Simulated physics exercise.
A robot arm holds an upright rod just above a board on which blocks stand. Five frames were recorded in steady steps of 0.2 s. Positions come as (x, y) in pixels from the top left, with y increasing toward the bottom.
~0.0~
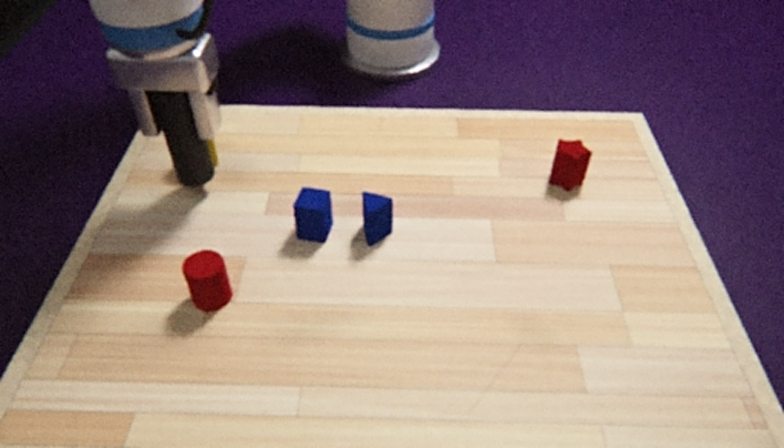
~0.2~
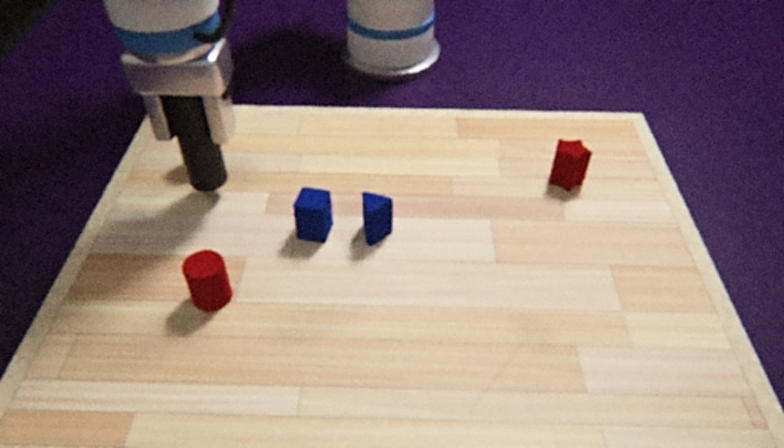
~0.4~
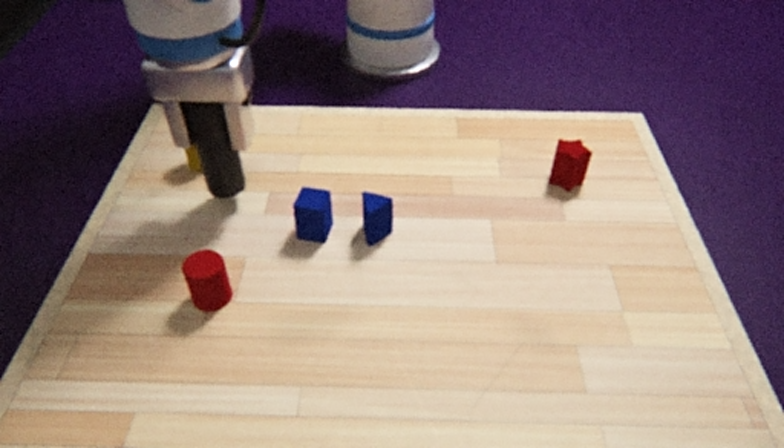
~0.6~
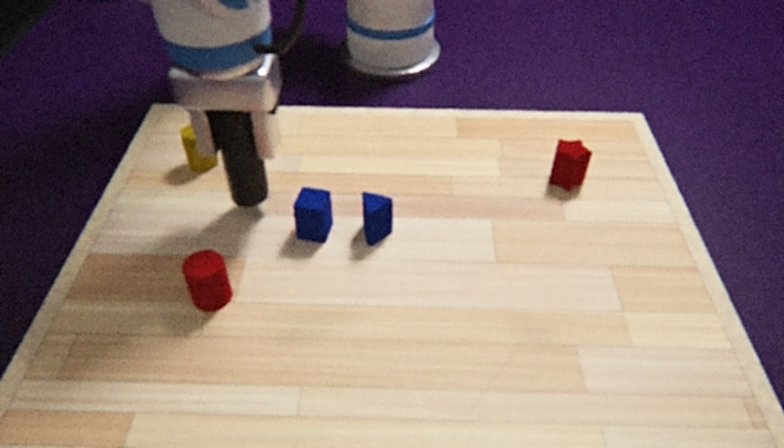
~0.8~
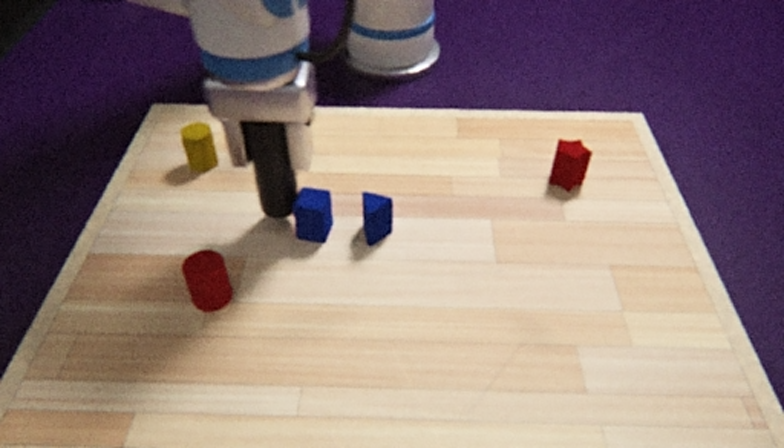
A robot arm moved its dark upright rod slowly to the right across a wooden board, revealing a yellow block behind it and coming close beside the blue square block, while the blocks stayed still.
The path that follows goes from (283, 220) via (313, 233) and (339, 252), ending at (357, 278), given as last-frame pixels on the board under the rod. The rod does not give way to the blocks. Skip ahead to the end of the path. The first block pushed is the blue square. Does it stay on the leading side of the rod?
The rod will have lost it.
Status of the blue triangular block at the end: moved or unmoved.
Displaced.
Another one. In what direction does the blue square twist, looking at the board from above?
It spins against the clock.
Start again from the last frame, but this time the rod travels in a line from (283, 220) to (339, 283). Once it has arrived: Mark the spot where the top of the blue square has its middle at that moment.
Its top middle: (344, 209).
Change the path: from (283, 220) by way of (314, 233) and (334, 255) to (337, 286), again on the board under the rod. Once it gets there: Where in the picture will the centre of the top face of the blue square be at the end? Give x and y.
It sits at (371, 225).
On the path given first. One third of the way, rod (313, 220); blue square (344, 209).
Two thirds of the way, rod (338, 238); blue square (374, 224), turned 15° anticlockwise; blue triangular block (388, 202), turned 40° anticlockwise.
At the end, rod (357, 264); blue square (390, 231), turned 35° anticlockwise; blue triangular block (388, 202), turned 40° anticlockwise.
